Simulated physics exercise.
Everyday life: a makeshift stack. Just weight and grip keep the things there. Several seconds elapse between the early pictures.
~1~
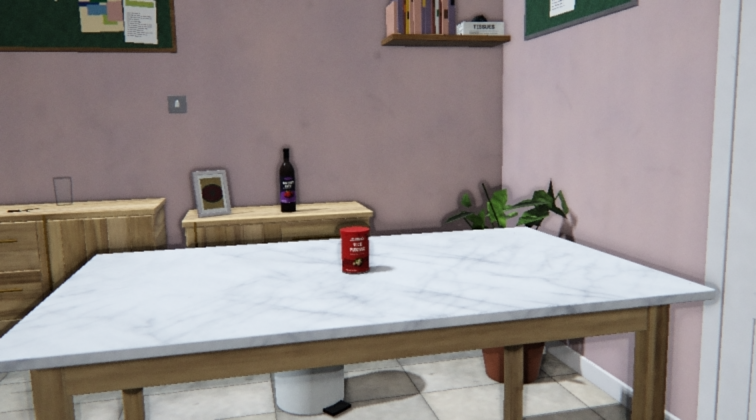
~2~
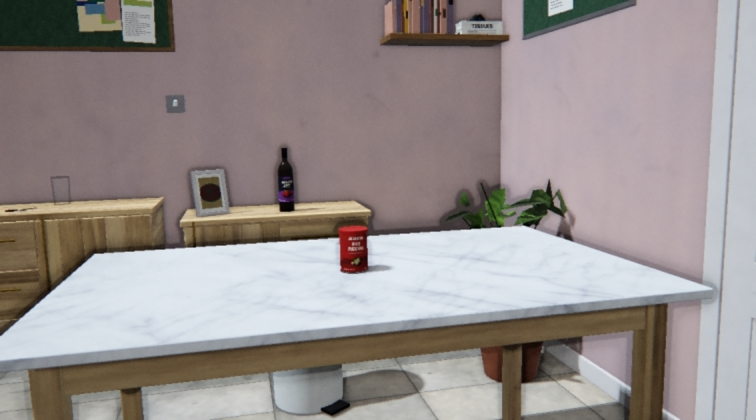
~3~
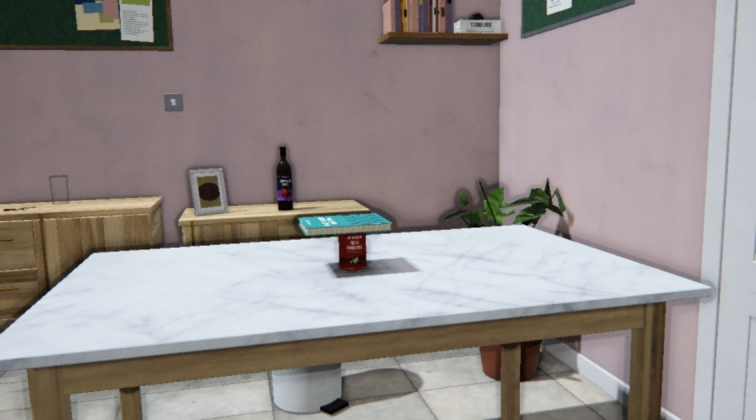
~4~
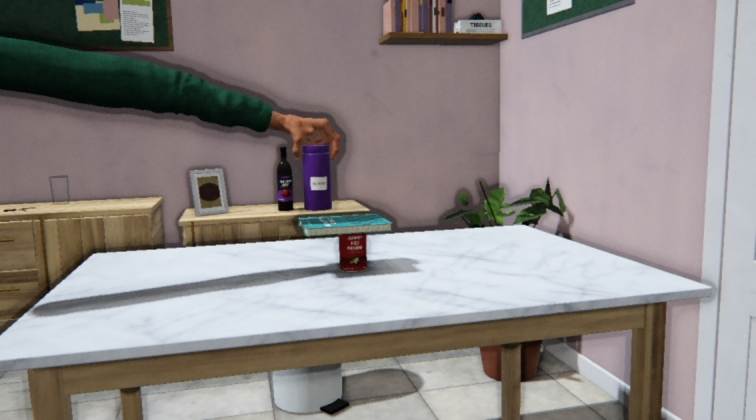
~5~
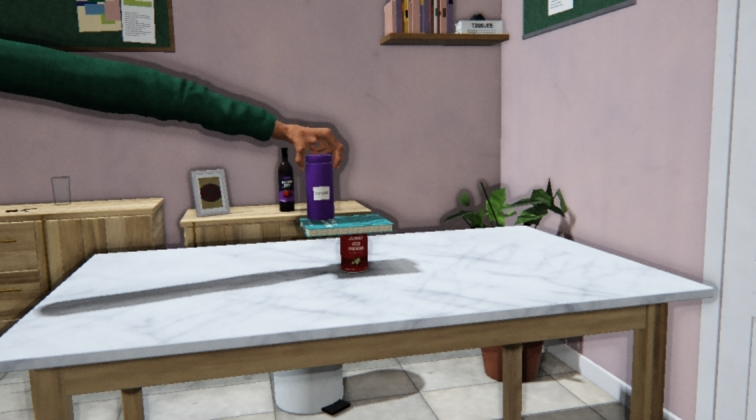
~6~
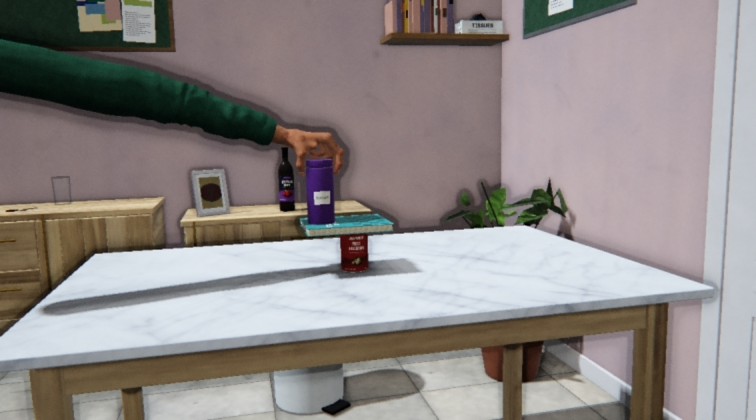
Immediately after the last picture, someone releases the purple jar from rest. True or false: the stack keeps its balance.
False.
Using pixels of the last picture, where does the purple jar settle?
The object finishes somewhere near (253, 265).
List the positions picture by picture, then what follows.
In the first picture, the last thing is not in view yet; red tin (355, 250).
In the second picture, the last thing is not in view yet; red tin (354, 250).
In the third picture, the last thing is not in view yet; red tin (353, 248).
The fourth picture shows still above its spot; purple jar (317, 177); red tin (353, 249).
The fifth picture shows still above its spot; purple jar (320, 187); red tin (354, 249).
The sixth picture shows set down, still held; purple jar (320, 191); red tin (354, 249).
Then, 0.50 s later than the last frame, purple jar now fallen; turquoise book tilted by 63°.
Then, 0.60 s later than the last frame, turquoise book tilted by 66°.
When it is over, fallen, turquoise book and purple jar; moved from the start, red tin. End places, in pixels of the last picture, purple jar near (253, 265). The stack loses its balance.
